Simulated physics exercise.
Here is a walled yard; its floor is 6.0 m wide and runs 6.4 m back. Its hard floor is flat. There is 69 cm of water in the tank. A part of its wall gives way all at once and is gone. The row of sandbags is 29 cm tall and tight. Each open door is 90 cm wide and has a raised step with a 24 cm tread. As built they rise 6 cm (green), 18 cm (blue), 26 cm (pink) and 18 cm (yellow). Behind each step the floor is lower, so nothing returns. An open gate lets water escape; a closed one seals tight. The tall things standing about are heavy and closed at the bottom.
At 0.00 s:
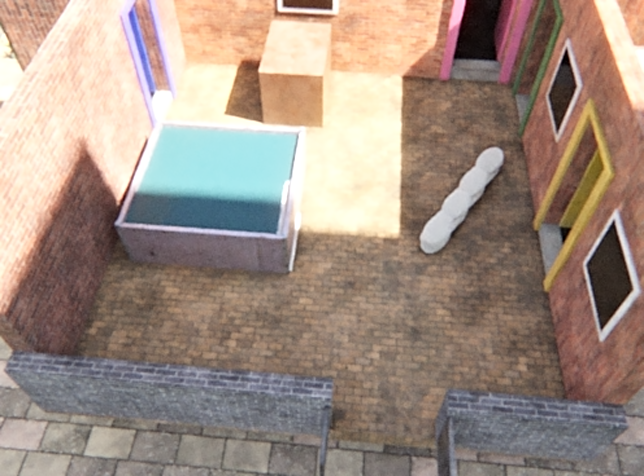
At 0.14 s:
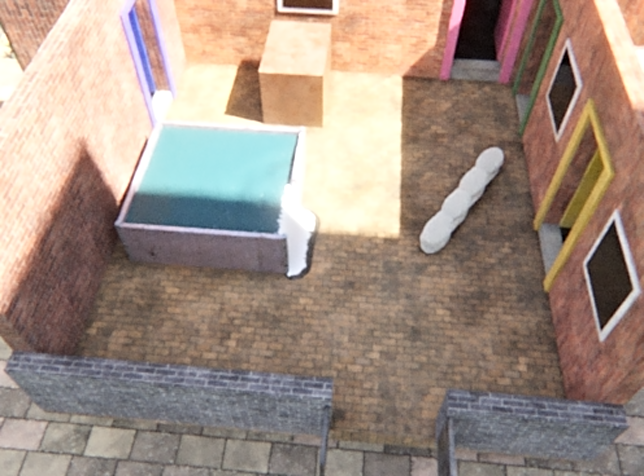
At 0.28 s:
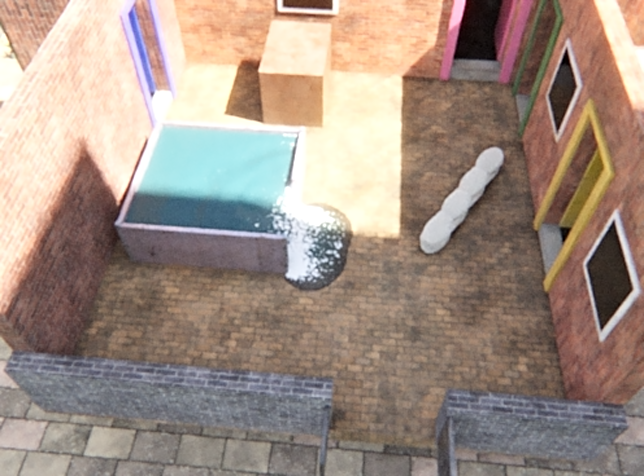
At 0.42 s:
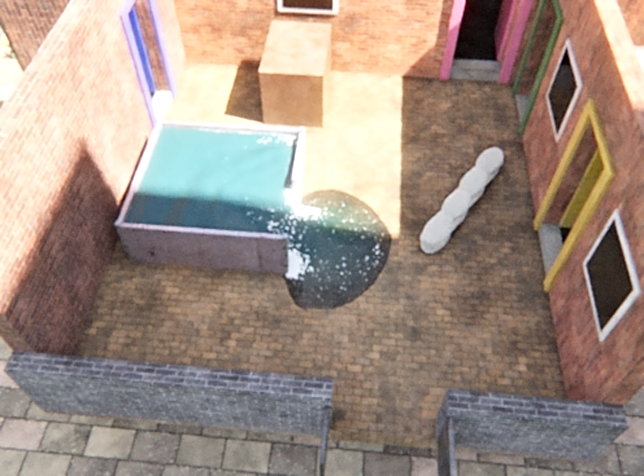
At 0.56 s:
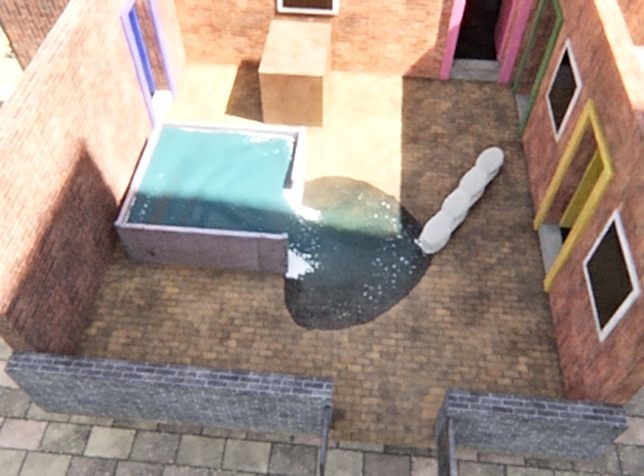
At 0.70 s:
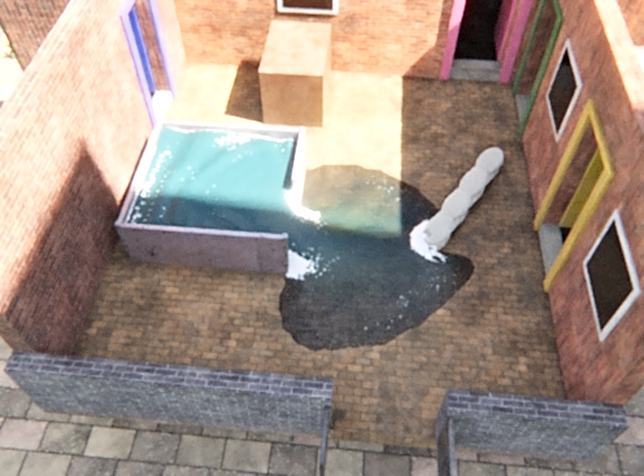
Water pours from the right side of a tank and spreads rightward around a pale, lumpy barrier.
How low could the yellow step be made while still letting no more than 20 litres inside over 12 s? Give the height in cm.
Close to 13.5 cm is just enough.
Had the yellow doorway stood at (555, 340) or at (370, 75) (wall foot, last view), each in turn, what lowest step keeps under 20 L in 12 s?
Roughly 25 and 8.0 cm.
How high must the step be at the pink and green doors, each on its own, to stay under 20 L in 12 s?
Roughly 14.5 cm at pink and 12.5 cm at green.
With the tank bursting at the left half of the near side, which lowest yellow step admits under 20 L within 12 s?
Then roughly 15 cm.
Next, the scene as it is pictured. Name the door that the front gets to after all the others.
Last comes the blue one.
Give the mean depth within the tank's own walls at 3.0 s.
Roughly 33 cm on average.
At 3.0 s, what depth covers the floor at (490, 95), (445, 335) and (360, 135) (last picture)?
About 10, 4 and 0 cm.
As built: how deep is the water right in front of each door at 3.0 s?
Depths in cm: Green 8, blue 0, pink 22, yellow 12.
After 1.4 s water covers 30 % of the floor, deepest (40 cm) near (294, 255); 5 cm at the yellow door, 0 litres in over its 18 cm step.
After 3.0 s water covers 50 % of the floor, deepest (33 cm) near (522, 318); 12 cm at the yellow door, 0 litres in over its 18 cm step.
After 12.0 s water covers 95 % of the floor, deepest (11 cm) near (536, 427); 8 cm at the yellow door, 2 litres in over its 18 cm step.
At the yellow door as built, the water arrived by 1.3 s and peaked near 17 cm at 5.0 s.
Run again over the same 12 s with other heights there, 40 litres in over 11.5 cm, 9 litres over 15.5 cm. The limit of 20 litres is kept from about 13.5 cm up.
